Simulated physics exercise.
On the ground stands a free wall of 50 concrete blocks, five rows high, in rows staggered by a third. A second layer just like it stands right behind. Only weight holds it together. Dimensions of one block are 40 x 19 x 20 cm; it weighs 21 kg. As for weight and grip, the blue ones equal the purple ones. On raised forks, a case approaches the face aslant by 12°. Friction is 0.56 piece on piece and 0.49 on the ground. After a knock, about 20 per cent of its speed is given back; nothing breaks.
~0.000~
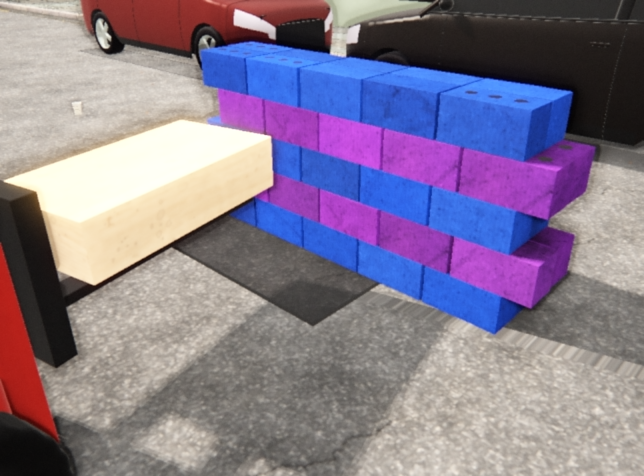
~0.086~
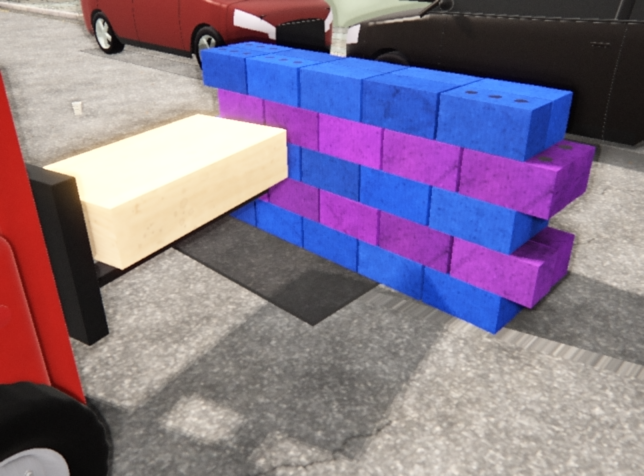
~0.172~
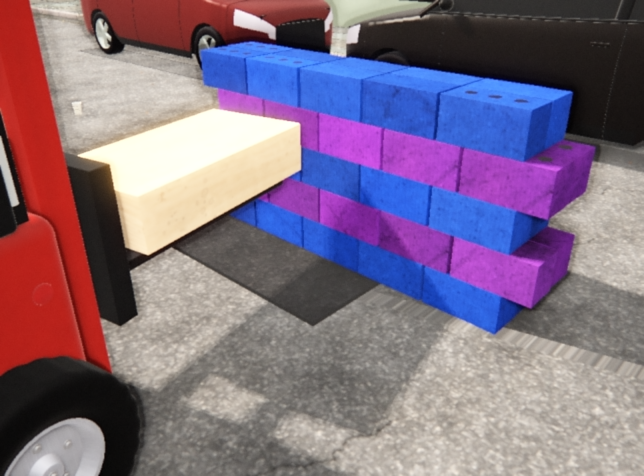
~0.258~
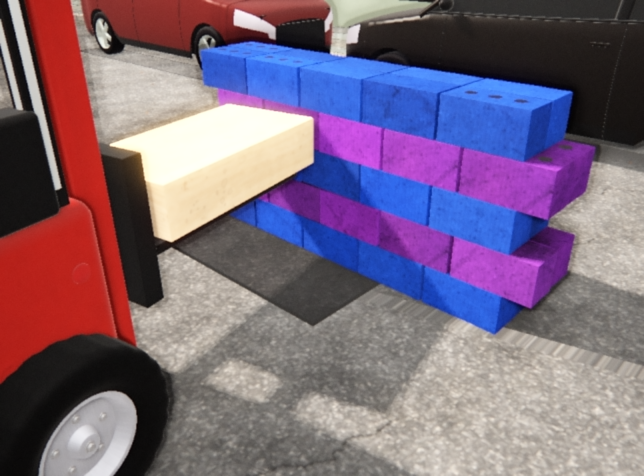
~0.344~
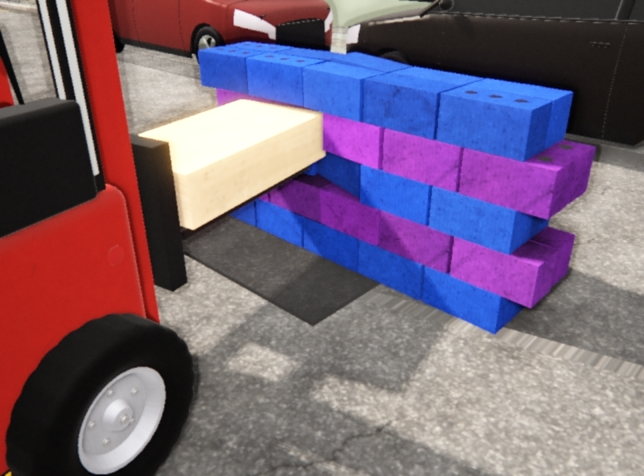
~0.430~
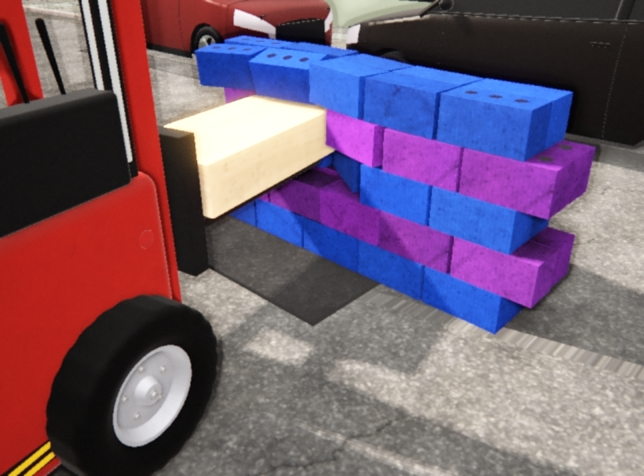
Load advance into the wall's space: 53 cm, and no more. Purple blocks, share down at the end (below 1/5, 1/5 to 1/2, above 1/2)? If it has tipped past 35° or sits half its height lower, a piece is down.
1/5 to 1/2.
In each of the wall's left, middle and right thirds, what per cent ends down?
Left third 70 percent, middle third 30 percent, right third 0 percent.
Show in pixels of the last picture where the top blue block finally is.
Roughly (345, 155).
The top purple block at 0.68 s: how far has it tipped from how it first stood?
Some 0 degrees.
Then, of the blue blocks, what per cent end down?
The blue group ends with 40% down.
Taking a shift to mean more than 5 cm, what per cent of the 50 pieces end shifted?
The shifted ones make up 40 per cent.
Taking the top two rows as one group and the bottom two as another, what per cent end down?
From the top 60, from the bottom 10 per cent.
Around 0.68 s, 2 of the 20 purple blocks down (5 of 50 in all colours); top purple block unmoved; top blue block tipped 41°.
Around 1.14 s, 6 of the 20 purple blocks down (18 of 50 in all colours); top purple block unmoved; top blue block upside down.
Finally (3.5 s), 6 of the 20 purple blocks down (18 of 50 in all colours); top purple block unmoved; top blue block upside down. That is 30 per cent. Seen by the last camera, middles, top purple block near (430, 155), top blue block near (345, 155).
